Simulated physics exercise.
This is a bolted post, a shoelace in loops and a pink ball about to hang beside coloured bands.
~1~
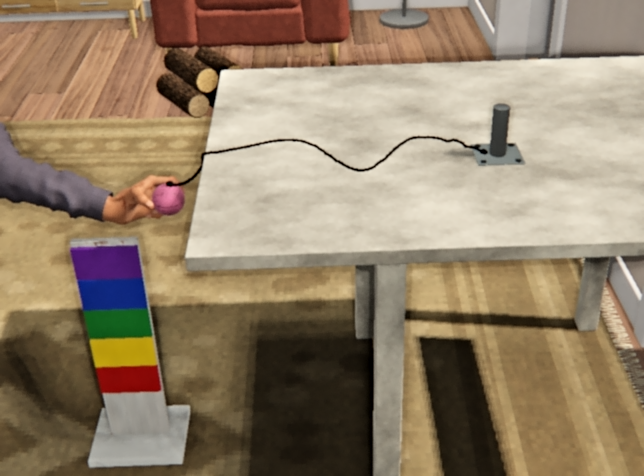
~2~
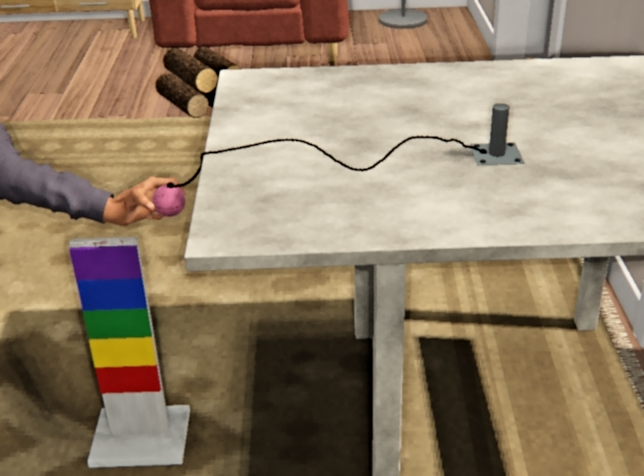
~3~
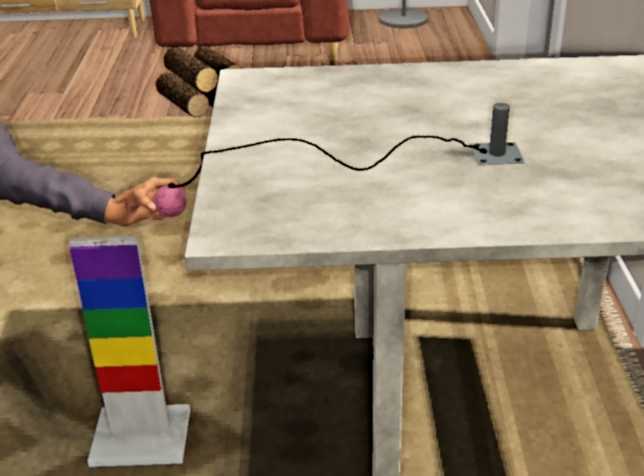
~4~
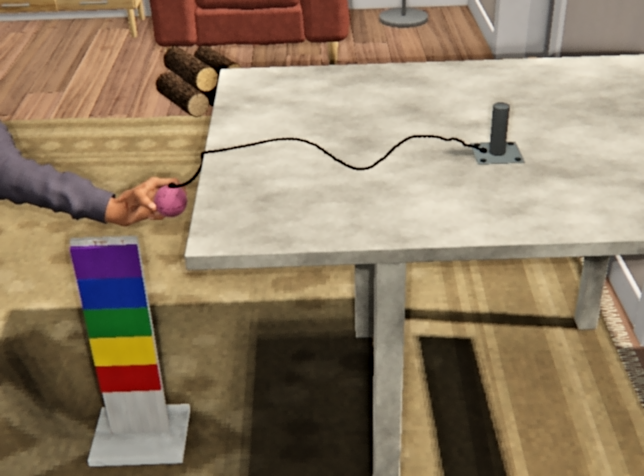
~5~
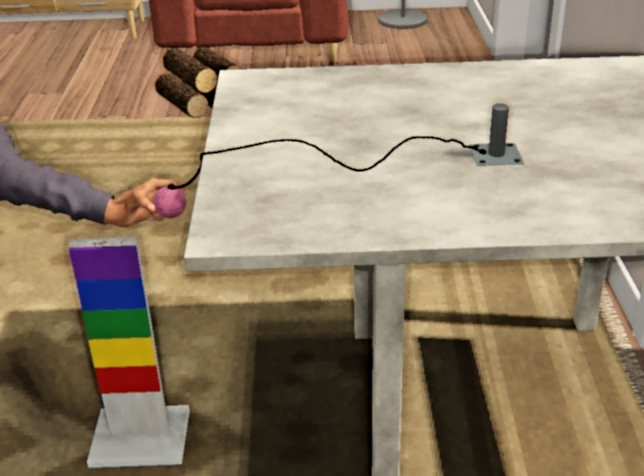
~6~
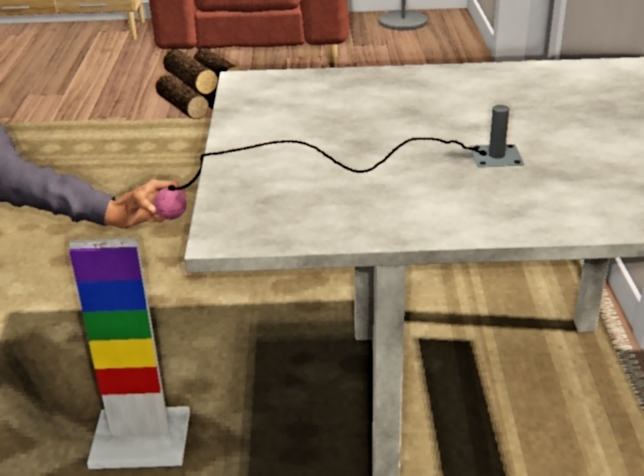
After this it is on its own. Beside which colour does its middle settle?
The shoelace holds its middle at blue.
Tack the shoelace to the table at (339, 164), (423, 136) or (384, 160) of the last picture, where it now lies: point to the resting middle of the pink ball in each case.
Near (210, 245), (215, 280) and (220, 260).
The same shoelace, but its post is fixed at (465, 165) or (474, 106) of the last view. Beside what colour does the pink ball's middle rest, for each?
Taking them in turn: Green; blue.
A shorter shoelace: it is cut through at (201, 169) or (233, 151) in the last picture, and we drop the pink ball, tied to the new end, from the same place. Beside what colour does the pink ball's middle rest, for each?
One after the other, purple; none, it hangs higher.
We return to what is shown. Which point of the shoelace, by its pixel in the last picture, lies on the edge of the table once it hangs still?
It lies at about (290, 142).
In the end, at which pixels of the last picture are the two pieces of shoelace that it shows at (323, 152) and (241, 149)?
They go to (247, 158) and to (204, 207).
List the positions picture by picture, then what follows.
The first picture shows pink ball (168, 199); purple (106, 264); blue (112, 296); green (118, 325); yellow (123, 353); red (129, 380).
The second picture shows pink ball (169, 201); shoelace through (458, 141) (397, 147) (349, 168) (301, 141) (229, 150).
The third picture shows pink ball (170, 201).
The fourth picture shows pink ball (171, 201); shoelace through (459, 140) (397, 146) (349, 167) (302, 140) (229, 149).
The fifth picture shows pink ball (170, 202).
The sixth picture shows pink ball (171, 203); shoelace through (458, 143) (397, 148) (349, 169) (301, 143) (229, 151).
Soon after, ball near (243, 288); level with blue.
Then, ball near (208, 295); level with blue.
At rest, ball near (211, 296); level with blue. At blue.
